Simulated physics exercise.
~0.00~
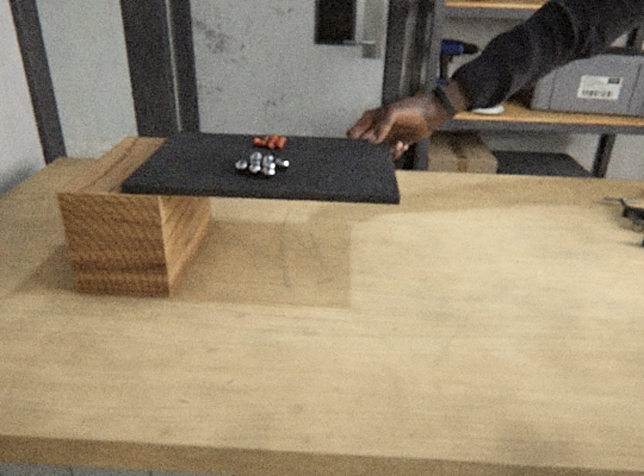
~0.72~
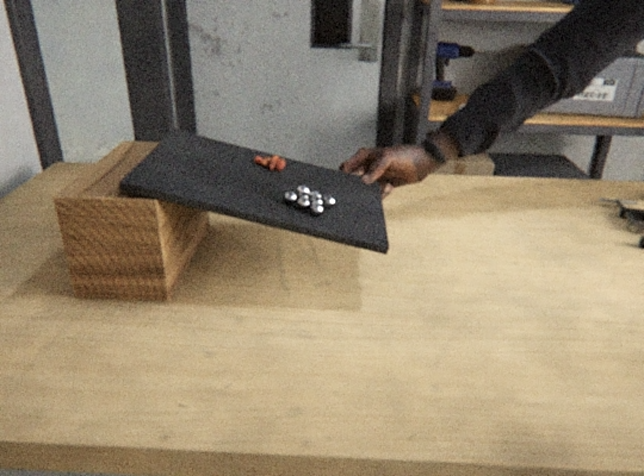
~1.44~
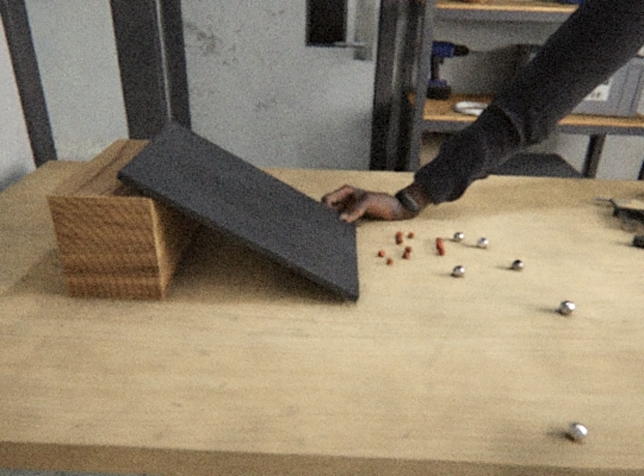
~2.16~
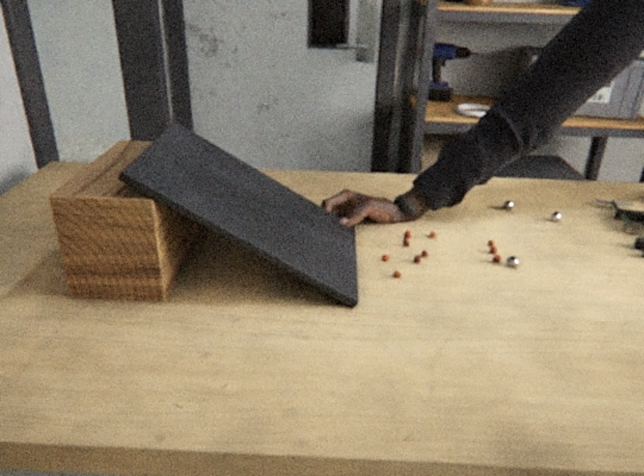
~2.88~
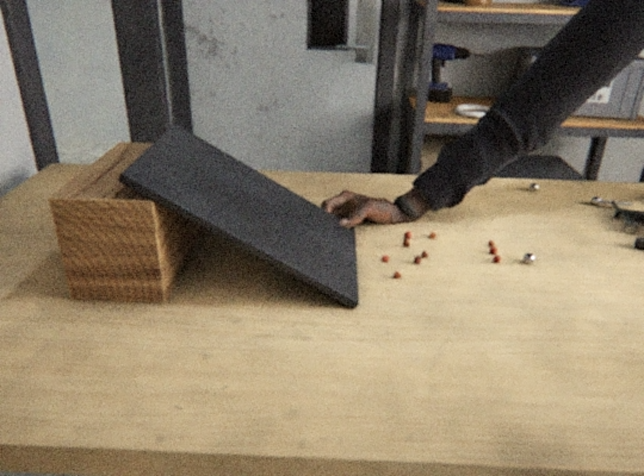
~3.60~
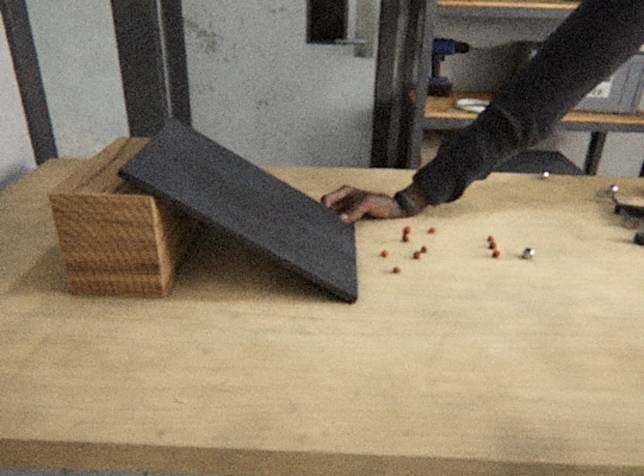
Black board tilting down from a wooden block under a hand, silver balls rolling far off right, red beads stopping nearer its foot.
